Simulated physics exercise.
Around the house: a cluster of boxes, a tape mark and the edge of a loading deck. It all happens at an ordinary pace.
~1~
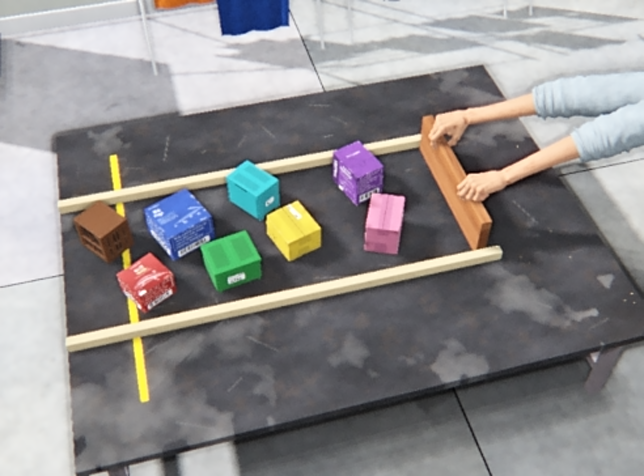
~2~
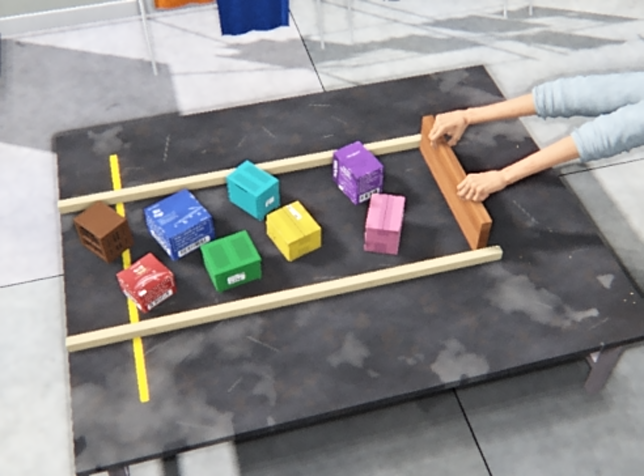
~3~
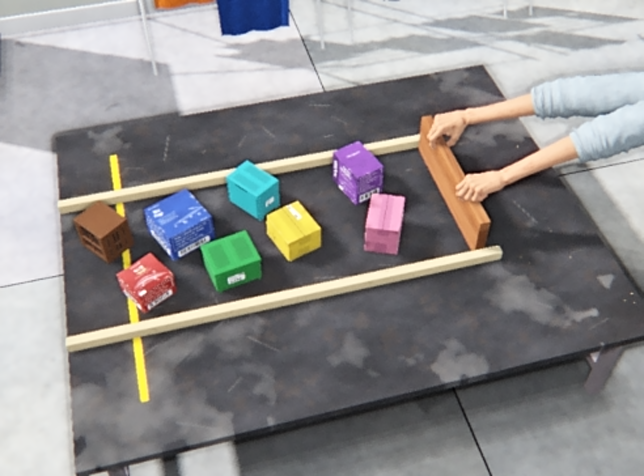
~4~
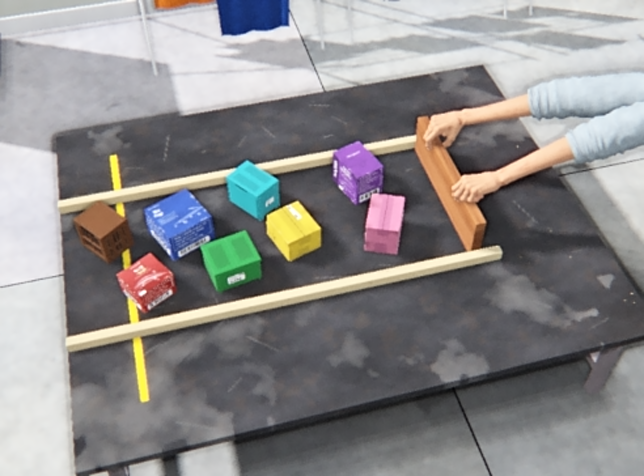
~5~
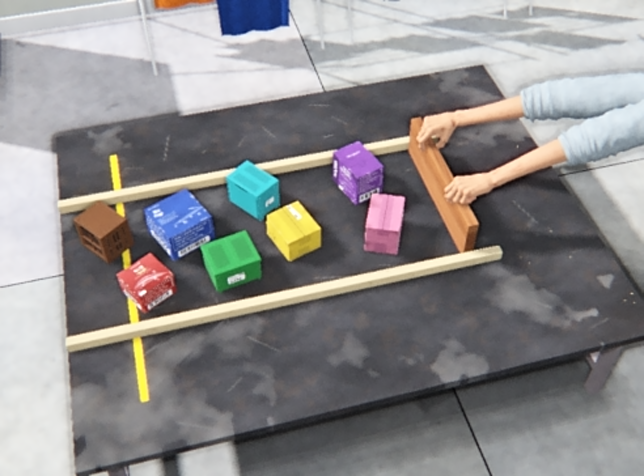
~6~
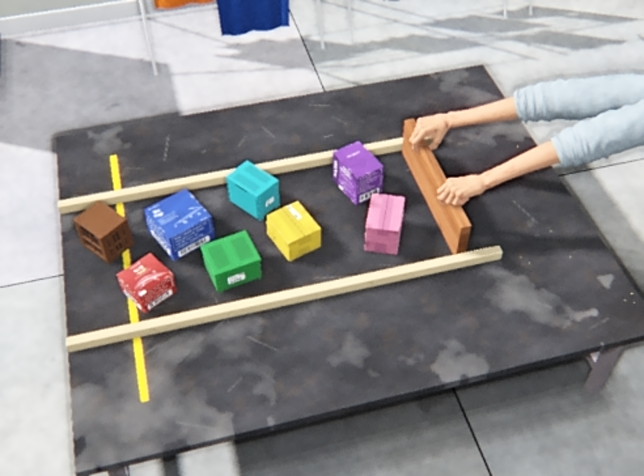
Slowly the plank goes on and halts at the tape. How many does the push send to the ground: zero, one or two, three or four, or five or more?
The number that fall off is three or four.
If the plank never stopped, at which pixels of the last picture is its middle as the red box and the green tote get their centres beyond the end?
Near (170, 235) and (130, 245).
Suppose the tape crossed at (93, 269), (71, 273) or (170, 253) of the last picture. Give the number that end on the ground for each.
The counts: 6, 8 and 2.
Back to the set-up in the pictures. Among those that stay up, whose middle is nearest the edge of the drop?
The turquoise tote.
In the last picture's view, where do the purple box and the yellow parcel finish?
Near (102, 219) and (79, 260).
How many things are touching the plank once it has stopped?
The number is 2.
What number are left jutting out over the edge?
It comes to 2.
Early on, none off yet; brown crate at rest near (104, 232); red box at rest near (147, 283); blue box at rest near (180, 224).
Finally, the number that fall off is three or four; lost, green tote, blue box, red box and brown crate.
